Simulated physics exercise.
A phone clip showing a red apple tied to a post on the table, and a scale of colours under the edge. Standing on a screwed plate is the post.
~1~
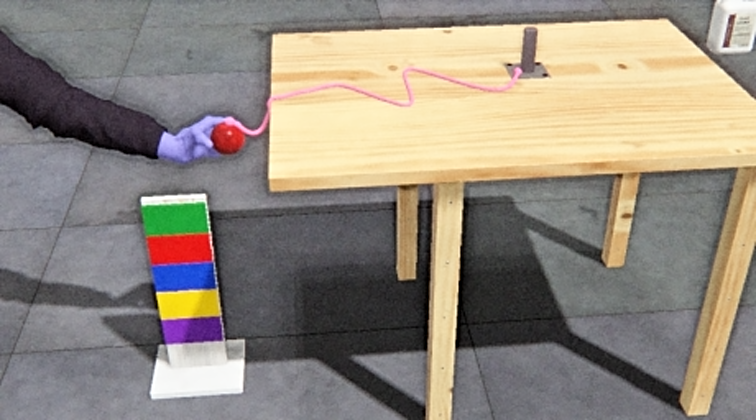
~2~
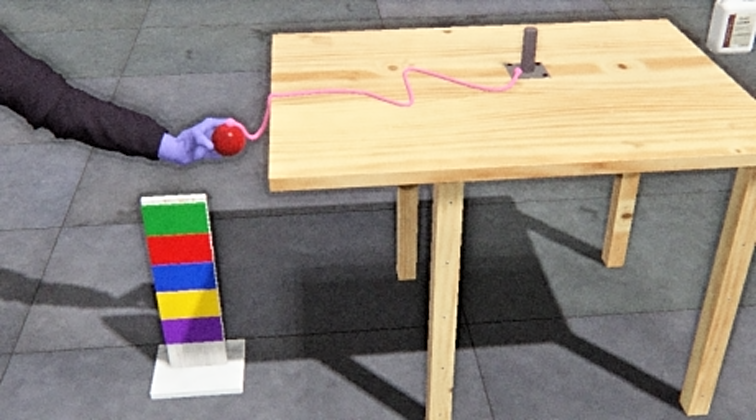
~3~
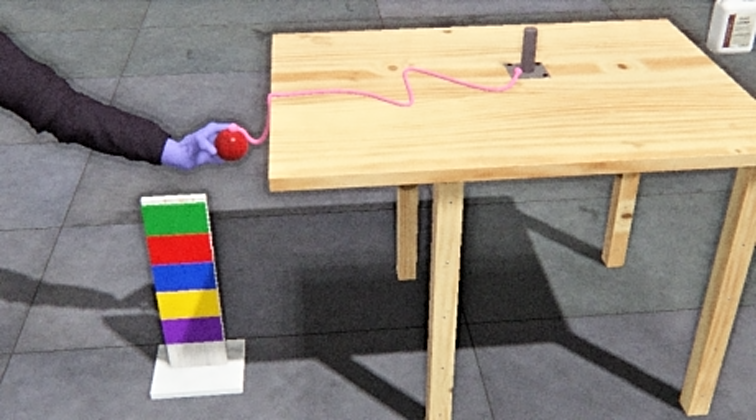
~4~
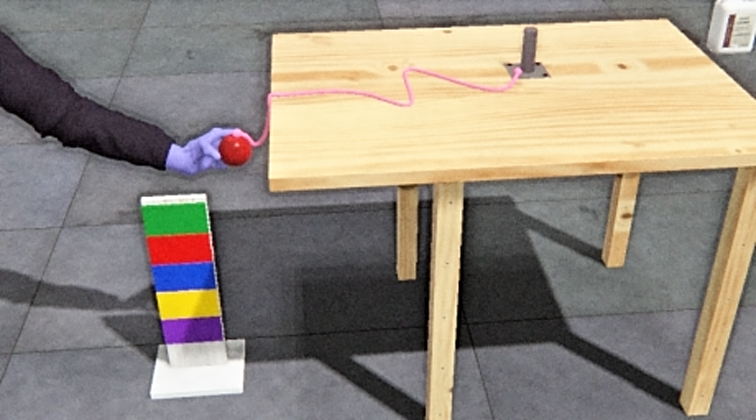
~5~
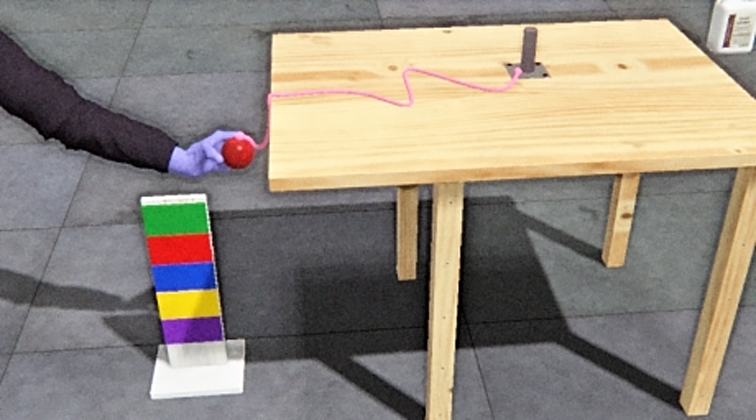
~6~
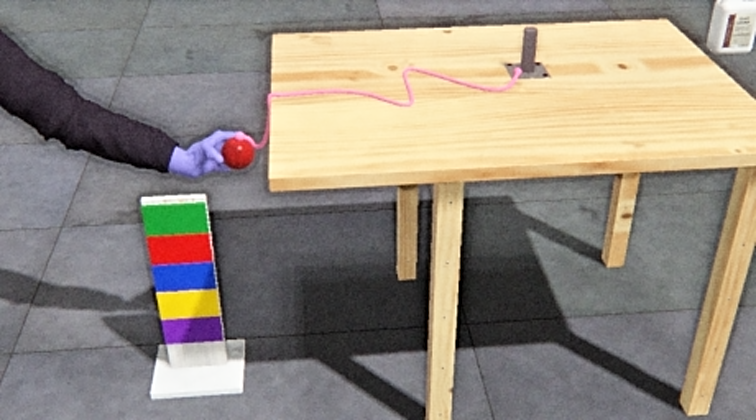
On a grey tiled floor, seen from slightly above, a pale wooden table stands at the right with a white bottle at the upper right edge. A pink cord winds from a dark post on the tabletop to a small red ball in a purple-gloved hand, above an upright strip of green, red, blue, yellow and purple. The dark-sleeved arm moves the ball slightly down and right while the camera stays still.
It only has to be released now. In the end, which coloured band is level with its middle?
The yellow band.
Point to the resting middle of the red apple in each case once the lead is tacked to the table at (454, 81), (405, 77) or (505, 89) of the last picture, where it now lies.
It comes to rest around (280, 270), (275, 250) and (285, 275) respectively.
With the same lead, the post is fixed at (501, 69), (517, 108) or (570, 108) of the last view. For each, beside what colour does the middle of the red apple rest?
Going case by case, it's purple, purple and finally yellow.
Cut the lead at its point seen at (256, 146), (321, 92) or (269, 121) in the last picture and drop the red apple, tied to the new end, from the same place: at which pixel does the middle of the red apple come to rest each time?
Approximate pixels, cut by cut: (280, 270); (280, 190); (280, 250).
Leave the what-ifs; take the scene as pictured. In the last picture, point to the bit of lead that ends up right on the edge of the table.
Location: About (398, 104).
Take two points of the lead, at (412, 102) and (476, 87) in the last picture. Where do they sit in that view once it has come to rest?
I'd say about (287, 95) for one and about (444, 78) for the other.
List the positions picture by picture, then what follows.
In the first frame, red apple (228, 138); green (175, 221); red (180, 250); blue (184, 278); yellow (189, 305); purple (193, 331).
In the second frame, red apple (228, 140); lead through (507, 88) (433, 75) (409, 90) (366, 94) (279, 96).
In the third frame, red apple (231, 145).
In the fourth frame, red apple (235, 150); lead through (507, 88) (433, 75) (409, 90) (365, 94) (279, 96).
In the fifth frame, red apple (238, 153).
In the sixth frame, red apple (238, 153); lead through (507, 88) (433, 75) (409, 90) (365, 94) (279, 96).
A little later, apple near (280, 275); level with blue.
Next, apple near (279, 293); level with yellow.
When it is over, apple near (290, 290); level with yellow. Its middle rests at the yellow band.
